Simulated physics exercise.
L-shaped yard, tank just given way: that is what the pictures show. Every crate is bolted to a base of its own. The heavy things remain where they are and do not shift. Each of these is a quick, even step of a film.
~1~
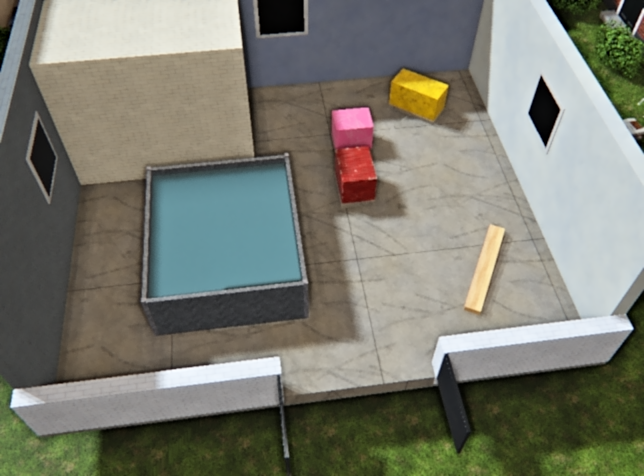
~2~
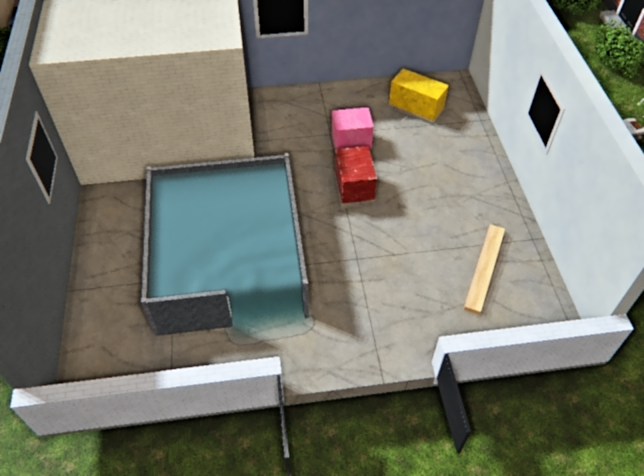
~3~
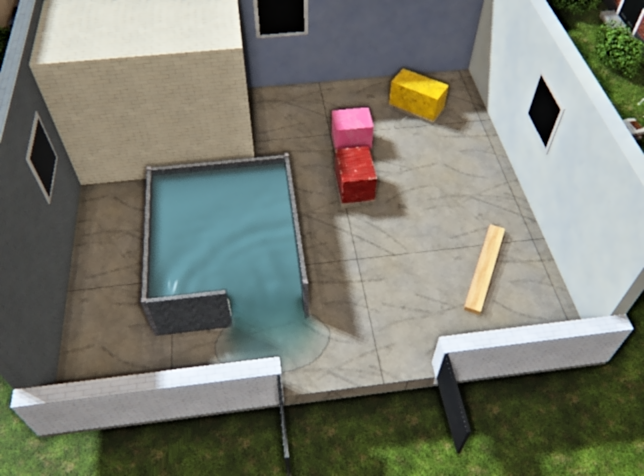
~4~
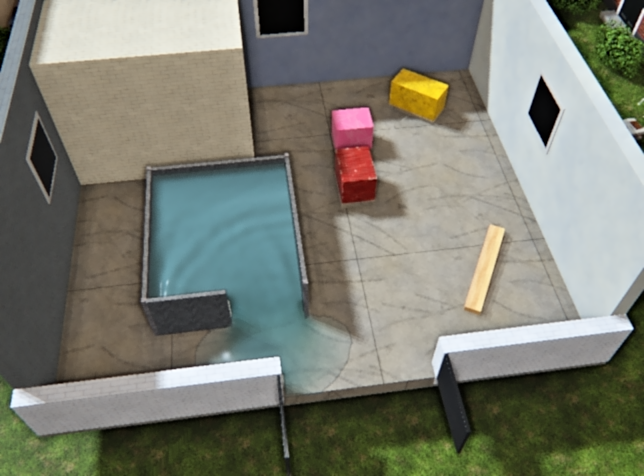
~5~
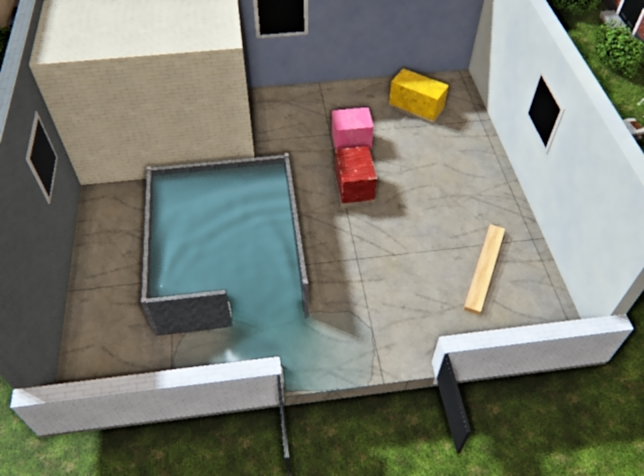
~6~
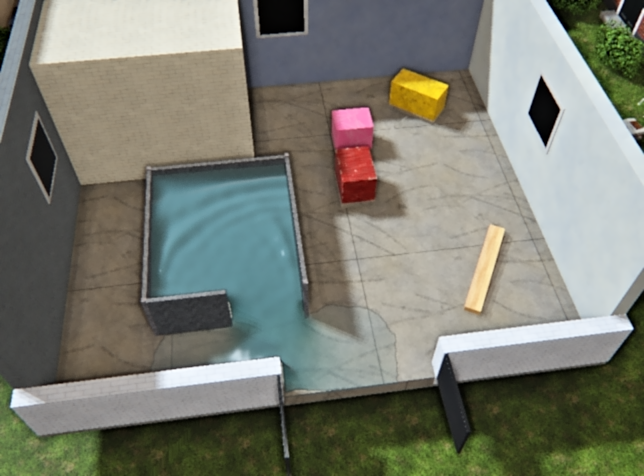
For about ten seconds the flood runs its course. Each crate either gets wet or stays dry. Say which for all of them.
Outcome: The yellow crate ends up clear of the water; the pink crate ends up with water on it; the red crate ends up clear of the water.
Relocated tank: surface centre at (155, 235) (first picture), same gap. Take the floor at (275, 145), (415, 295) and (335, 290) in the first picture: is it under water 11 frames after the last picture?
As listed: Not flooded, covered, under water.
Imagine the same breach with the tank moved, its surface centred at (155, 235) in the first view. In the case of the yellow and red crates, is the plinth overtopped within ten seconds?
The yellow crate is flooded and the red crate is flooded.
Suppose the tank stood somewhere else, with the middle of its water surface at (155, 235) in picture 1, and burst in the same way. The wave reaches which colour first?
I'd say the red crate is first.
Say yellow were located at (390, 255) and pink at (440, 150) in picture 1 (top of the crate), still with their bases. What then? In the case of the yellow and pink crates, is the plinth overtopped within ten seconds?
So the yellow crate one stays high and dry and the pink crate one stays high and dry.
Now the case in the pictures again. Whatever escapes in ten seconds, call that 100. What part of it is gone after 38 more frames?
Near 80 in a hundred.
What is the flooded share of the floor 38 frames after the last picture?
Roughly 40 %.
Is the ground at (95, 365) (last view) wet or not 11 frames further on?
Lab note: Spot reads soaked.
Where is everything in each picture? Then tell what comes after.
Still water in the open tank at (222, 225), in the first picture.
Water pours out at (267, 310) and has run to (310, 319), in the second picture.
The front is at a hidden place, out from the gap at (267, 310), in the third picture.
The front is at a hidden place, out from the gap at (268, 311), in the fourth picture.
The front is at a hidden place, out from the gap at (268, 311), in the fifth picture.
The front is at a hidden place, out from the gap at (267, 311), in the sixth picture.
A moment on, water covers 15 % of the floor; the yellow crate not reached, the pink crate not reached, the red crate not reached.
Next, water covers 20 % of the floor; the yellow crate not reached, the pink crate not reached, the red crate not reached.
Then, water covers 30 % of the floor; the yellow crate not reached, the pink crate not reached, the red crate not reached.
Later, water covers 40 % of the floor; the yellow crate not reached, the pink crate water round its plinth, the red crate water round its plinth.
In the end, water covers 70 % of the floor; the yellow crate stayed above the water, the pink crate was topped, the red crate stayed above the water.
